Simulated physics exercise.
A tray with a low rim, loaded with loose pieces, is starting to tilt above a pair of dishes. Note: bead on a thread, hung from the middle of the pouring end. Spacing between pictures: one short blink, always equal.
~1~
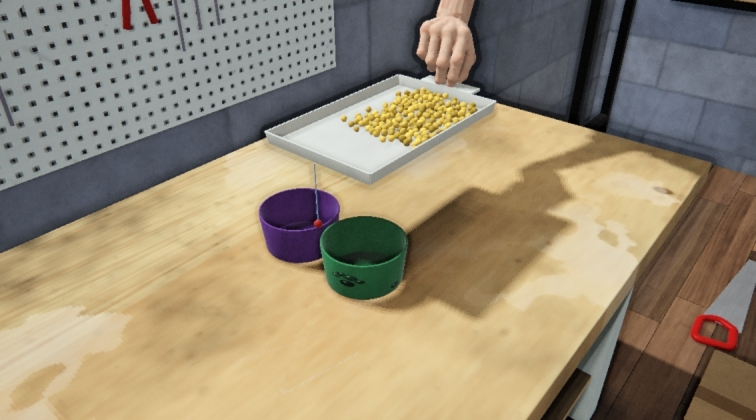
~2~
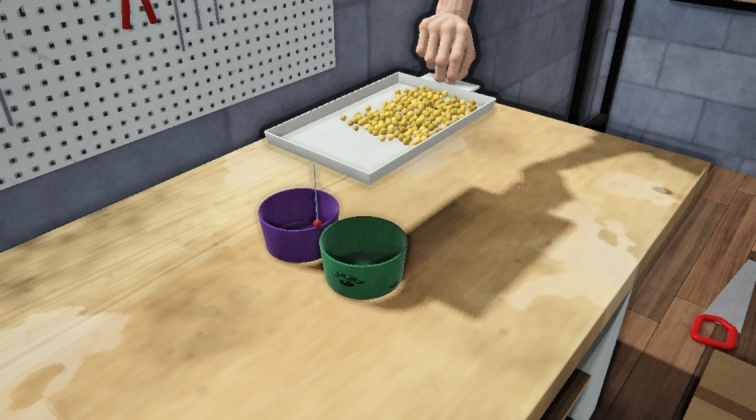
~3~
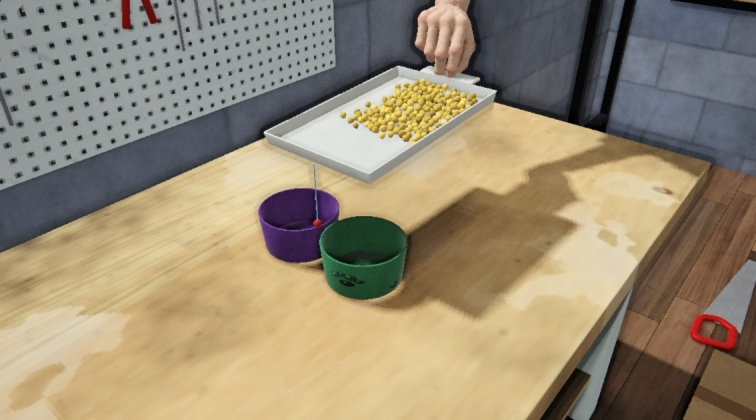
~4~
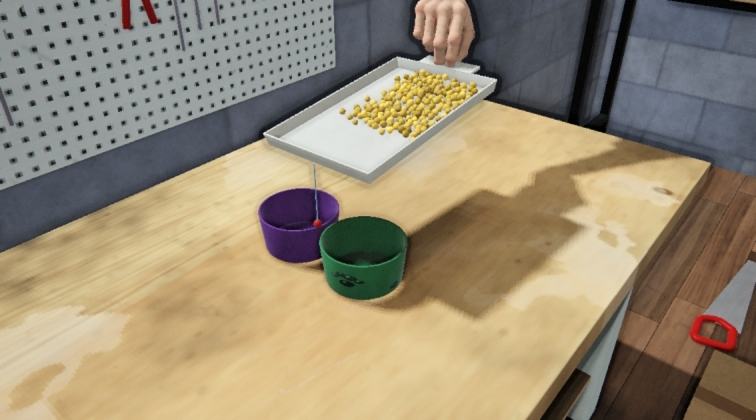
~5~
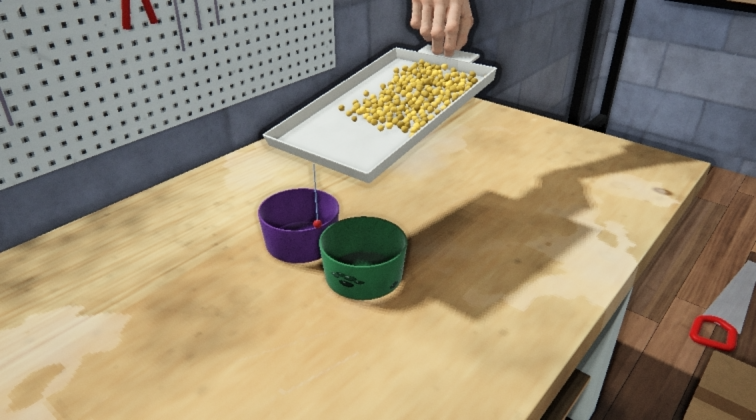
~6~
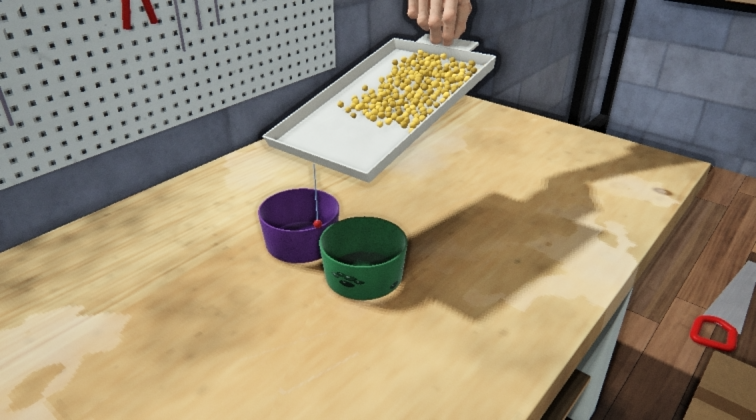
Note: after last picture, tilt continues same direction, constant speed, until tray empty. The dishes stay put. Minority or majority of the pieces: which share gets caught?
Minority.
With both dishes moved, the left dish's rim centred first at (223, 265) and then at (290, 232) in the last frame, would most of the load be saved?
The first place gets a lesser share, the second the greater share.
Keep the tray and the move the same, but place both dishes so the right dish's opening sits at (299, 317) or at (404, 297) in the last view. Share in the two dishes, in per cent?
Close to 10 in a hundred, then close to 30 in a hundred.
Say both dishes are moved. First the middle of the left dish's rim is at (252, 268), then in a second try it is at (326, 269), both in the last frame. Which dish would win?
Try 1: The leftmost dish; try 2: The leftmost dish.
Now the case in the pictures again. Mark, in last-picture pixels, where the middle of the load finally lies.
Last view, resting centre - approx. (266, 281).
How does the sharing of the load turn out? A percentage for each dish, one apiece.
Estimate - left dish 20 percent, right dish 0 percent.
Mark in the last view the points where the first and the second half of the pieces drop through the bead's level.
For the early half I get (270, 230), and for the late half (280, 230).
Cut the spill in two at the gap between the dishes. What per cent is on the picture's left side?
Estimate: About 100 per cent.
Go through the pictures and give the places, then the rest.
The first frame shows corners of the pouring end near (268, 131) and (370, 172), level; middle of the load near (419, 116), puffed corn balls; left dish near (271, 240); right dish near (335, 275); bead on its thread near (318, 224).
The second frame shows corners of the pouring end near (268, 131) and (369, 172), level; middle of the load near (418, 115).
The third frame shows corners of the pouring end near (267, 132) and (369, 172), tipped barely, lowest at the left corner; middle of the load near (418, 110).
The fourth frame shows corners of the pouring end near (267, 133) and (368, 171), tipped a little, lowest at the left corner; middle of the load near (418, 103).
The fifth frame shows corners of the pouring end near (266, 134) and (367, 171), tipped a little, lowest at the left corner; middle of the load near (417, 96).
The sixth frame shows corners of the pouring end near (266, 135) and (366, 171), tipped a little, lowest at the left corner; middle of the load near (416, 88); left dish near (271, 240); right dish near (335, 276).
Shortly afterwards, tray tipped steeply; the bulk on the tray; a little outside both; a little in the air.
Next, tray tipped right over; near two thirds on the tray; only a few in the left dish; near a quarter outside both; a little in the air.
Some moments later, tray tipped past a quarter turn; only a few in the right dish; near a quarter in the left dish; the bulk outside both.
In the end, tray tipped past a quarter turn; only a few in the right dish; near a quarter in the left dish; the bulk outside both.
